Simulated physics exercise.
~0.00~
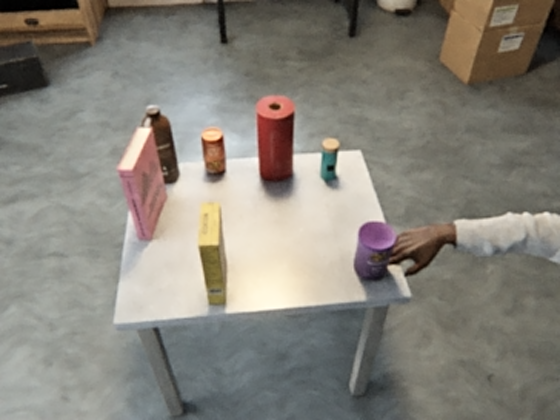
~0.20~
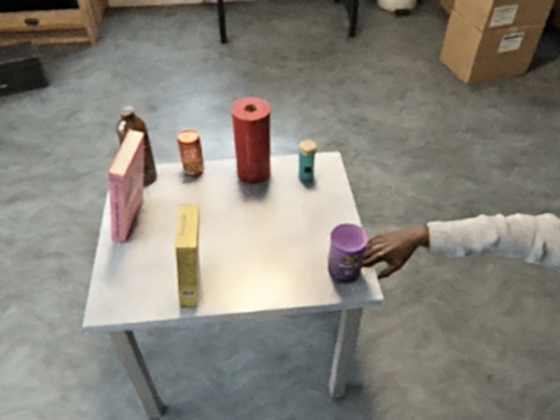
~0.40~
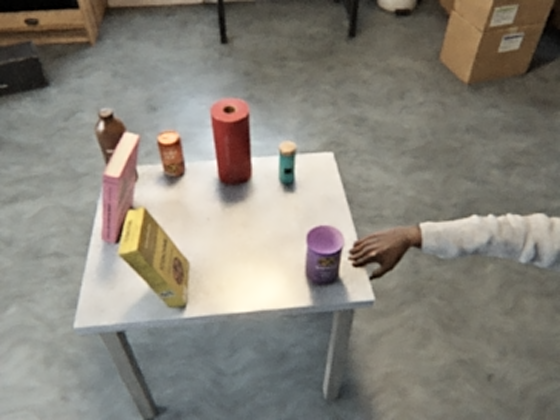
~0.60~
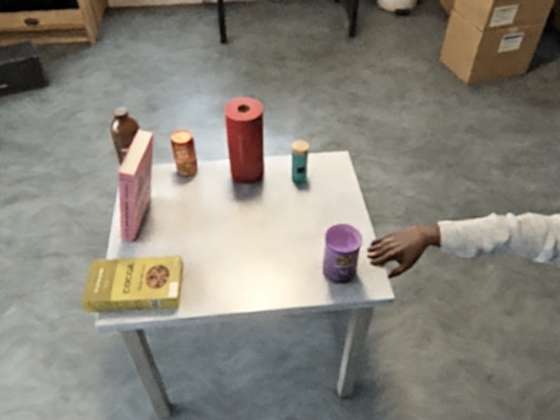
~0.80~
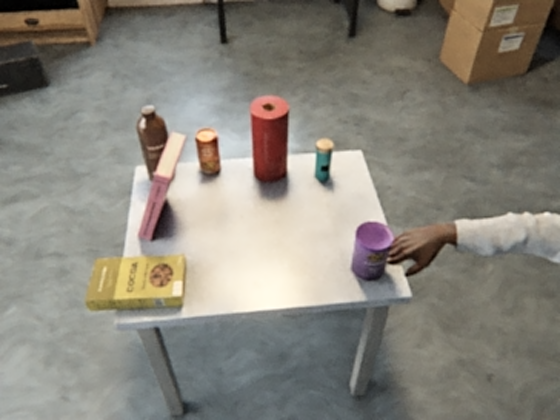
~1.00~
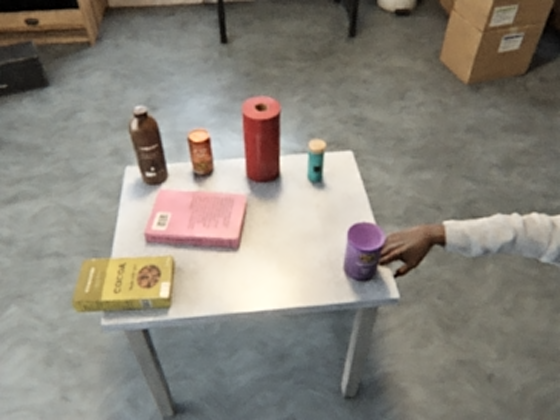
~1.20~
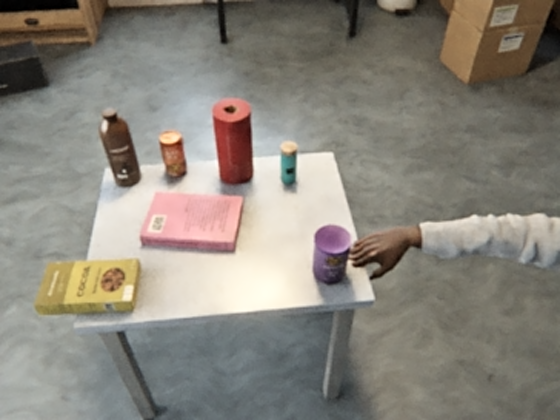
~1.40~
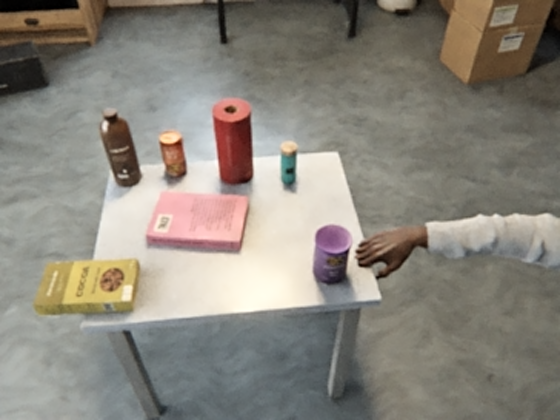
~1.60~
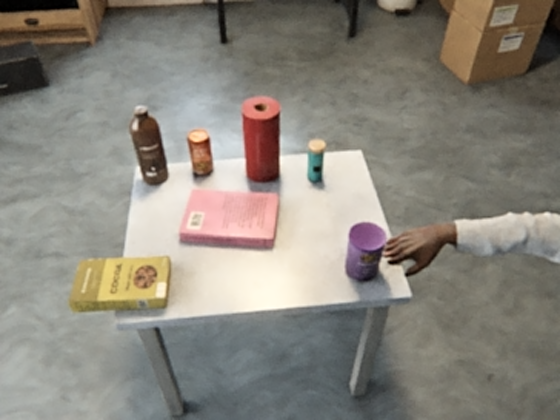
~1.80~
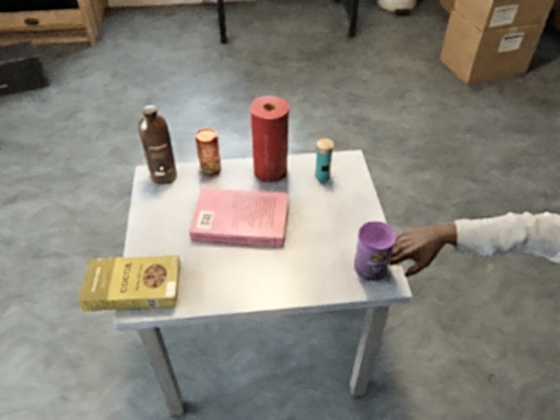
The clip shows a hand beside a purple tin as a small table holding seven items shifts left and right repeatedly; the yellow packet topples first, then the pink book, and both end lying flat while the other five items remain upright.
